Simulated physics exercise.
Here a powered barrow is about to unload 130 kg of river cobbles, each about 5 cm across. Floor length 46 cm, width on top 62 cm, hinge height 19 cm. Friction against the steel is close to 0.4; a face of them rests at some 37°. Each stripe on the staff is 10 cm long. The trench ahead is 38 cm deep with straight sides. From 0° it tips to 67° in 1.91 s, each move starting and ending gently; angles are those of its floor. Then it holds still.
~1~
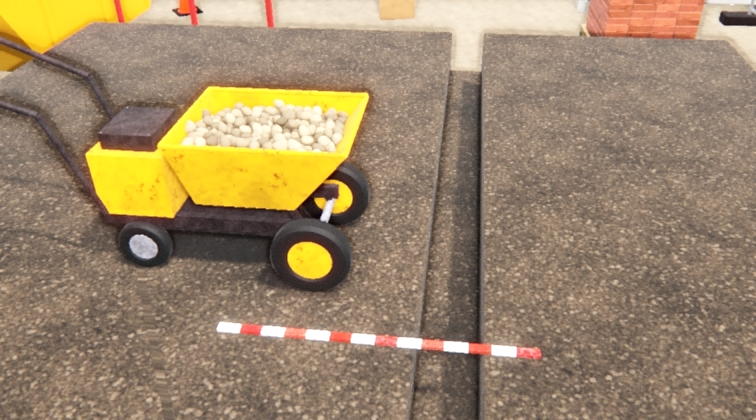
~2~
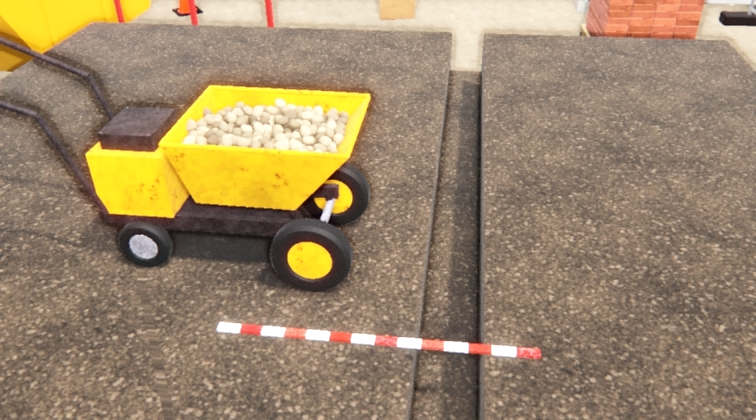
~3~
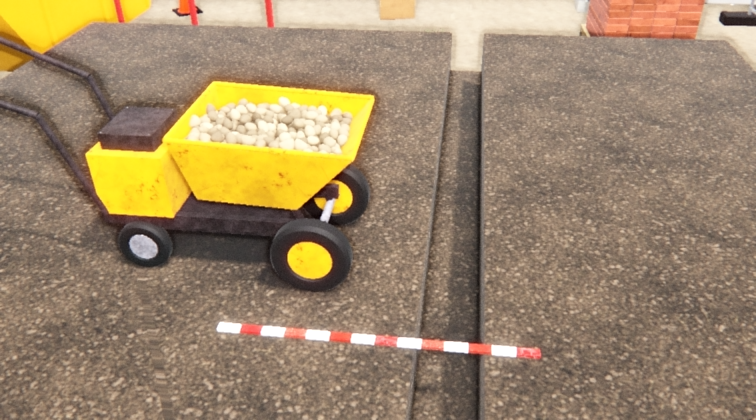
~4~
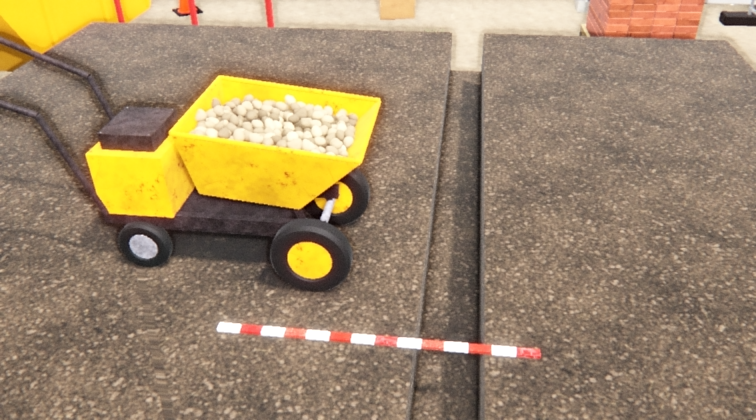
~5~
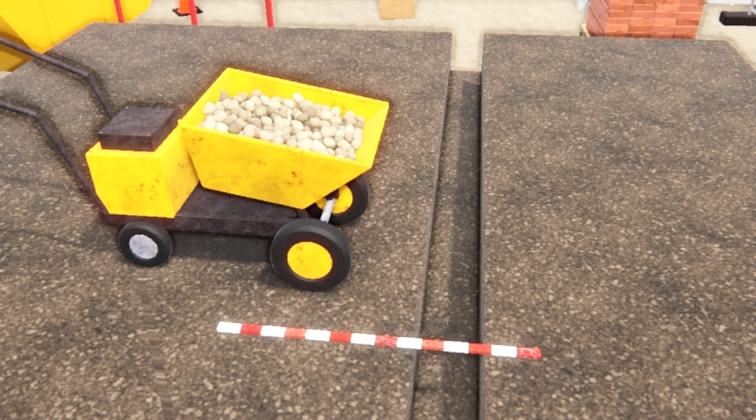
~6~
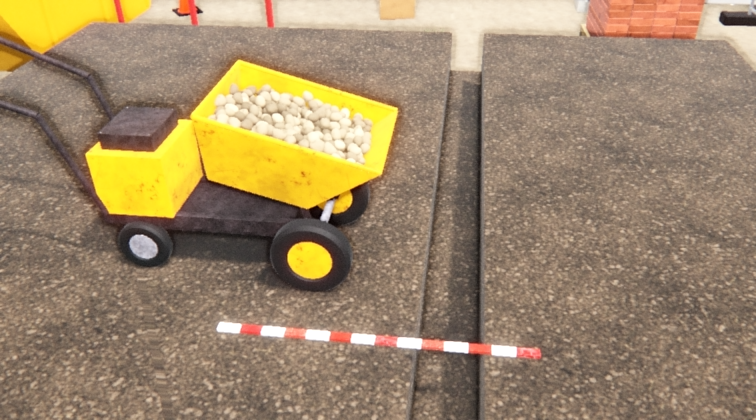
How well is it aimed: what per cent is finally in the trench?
Close to 74 in a hundred.
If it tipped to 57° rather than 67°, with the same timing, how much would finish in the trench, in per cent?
Then about 55 per cent.
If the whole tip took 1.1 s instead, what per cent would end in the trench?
Then about 65 per cent.
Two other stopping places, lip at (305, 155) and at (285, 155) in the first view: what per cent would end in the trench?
First some 100, then 85 per cent.
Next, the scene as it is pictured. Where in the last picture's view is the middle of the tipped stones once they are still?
Their middle is at about (466, 303).
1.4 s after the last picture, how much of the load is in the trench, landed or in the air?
About 30 per cent by then.
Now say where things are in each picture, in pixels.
Lip at (346, 156), floor tilted 0°, highest stones at (269, 120), in the first picture.
The tray is at 1°, its lip at (348, 157); the top of the load is at (265, 119), in the second picture.
The tray is at 3°, its lip at (353, 159); the top of the load is at (245, 116), in the third picture.
The tray is at 6°, its lip at (360, 162); the top of the load is at (240, 112), in the fourth picture.
The tray is at 11°, its lip at (370, 167); the top of the load is at (237, 106), in the fifth picture.
The tray is at 16°, its lip at (380, 173); the top of the load is at (244, 100), in the sixth picture.
Then, 0.8 s after the last picture the floor is at 56°, 99 % in the tray, 1 % in the trench; the foremost stones are at (445, 223).
Then, 1.4 s after the last picture the floor is at 67°, 56 % in the tray, 30 % in the trench, 14 % past the trench; the foremost stones are at (559, 289).
Then, 1.8 s after the last picture the floor is at 67°, 32 % in the tray, 43 % in the trench, 26 % past the trench; the foremost stones are at (627, 301).
Then, 3.7 s after the last picture the floor is at 67°, 0 % in the tray, 74 % in the trench, 26 % past the trench; the foremost stones are at (664, 315).
